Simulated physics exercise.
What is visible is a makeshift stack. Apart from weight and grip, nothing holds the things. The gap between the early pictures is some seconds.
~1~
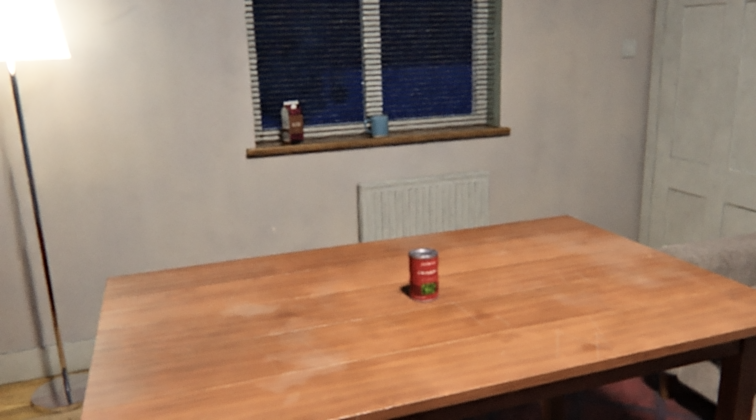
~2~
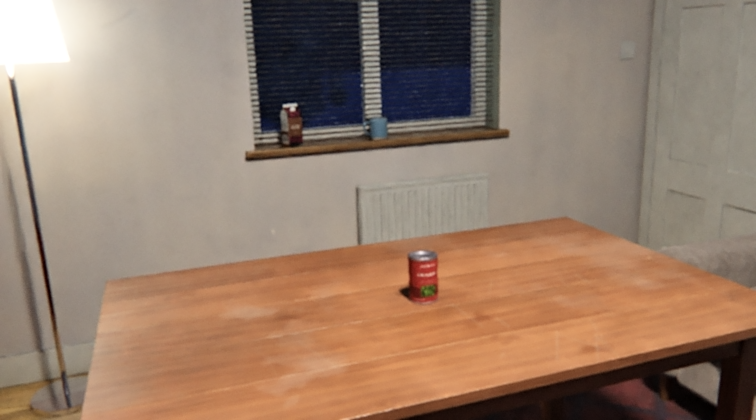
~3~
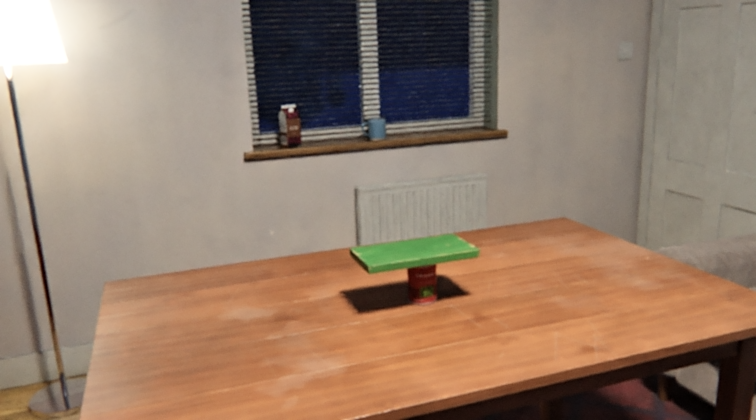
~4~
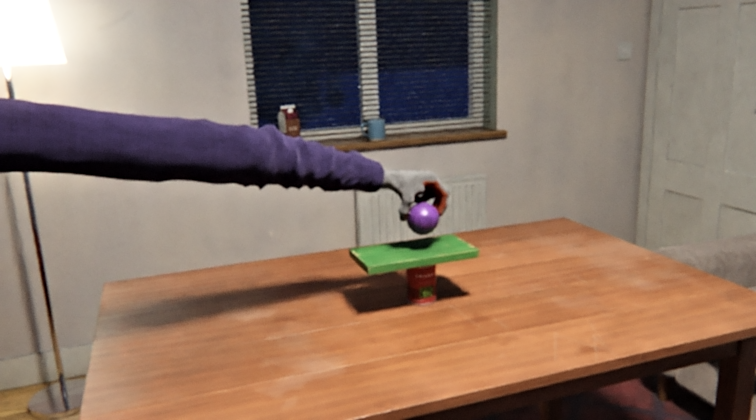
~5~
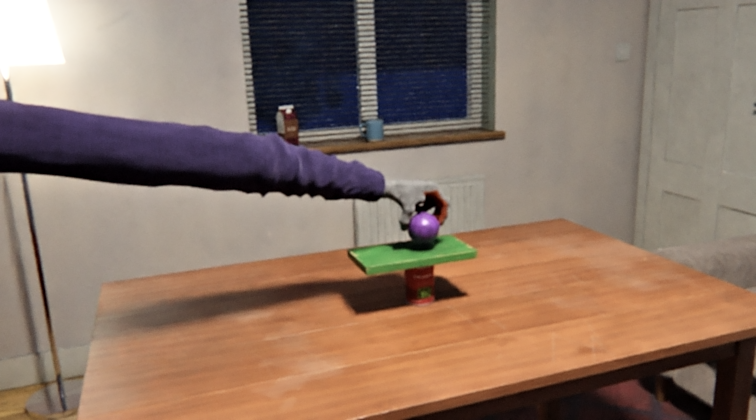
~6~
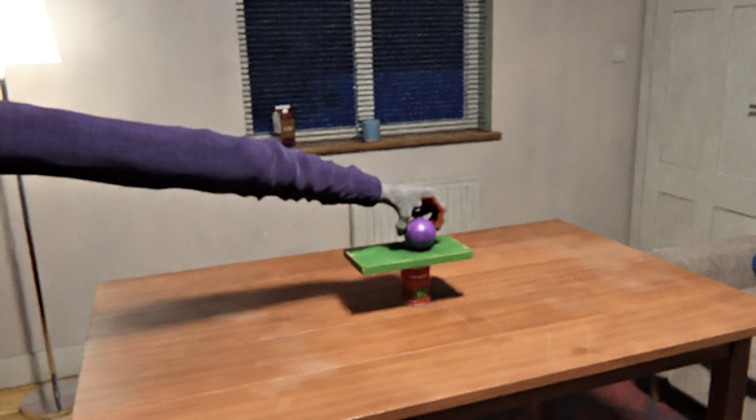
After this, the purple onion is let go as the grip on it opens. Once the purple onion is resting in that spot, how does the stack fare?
The stack stays together.
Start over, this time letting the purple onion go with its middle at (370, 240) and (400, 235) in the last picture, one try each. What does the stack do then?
Try one: The stack collapses; try two: The stack remains standing.
Then, 0.30 s later than the last frame, all is still.
Then, 0.70 s later than the last frame, purple onion resting near (419, 233).
When it is over, all 3 as before. End places, in pixels of the last picture, purple onion near (419, 233). The stack keeps its balance.
